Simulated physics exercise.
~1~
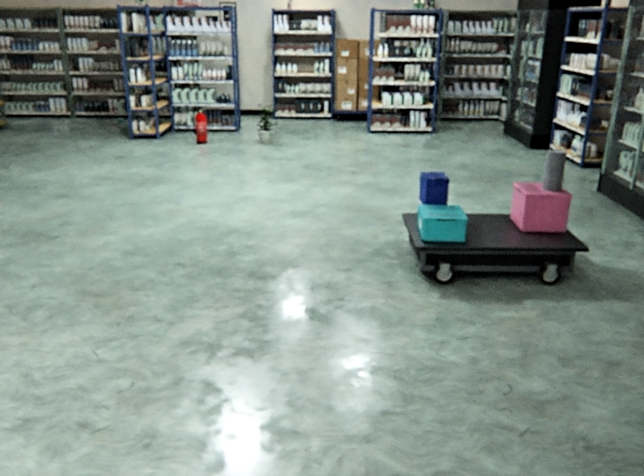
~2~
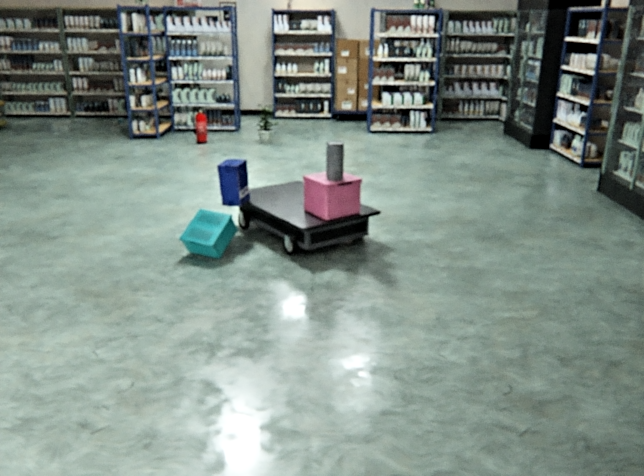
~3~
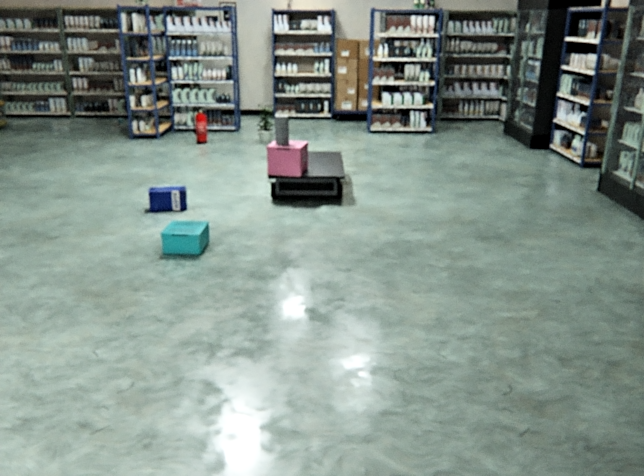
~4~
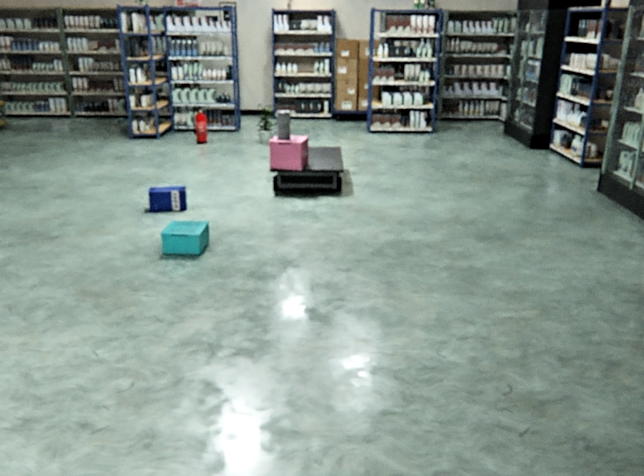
A flat cart turns sharply, drops its turquoise and blue boxes, and stops farther back.
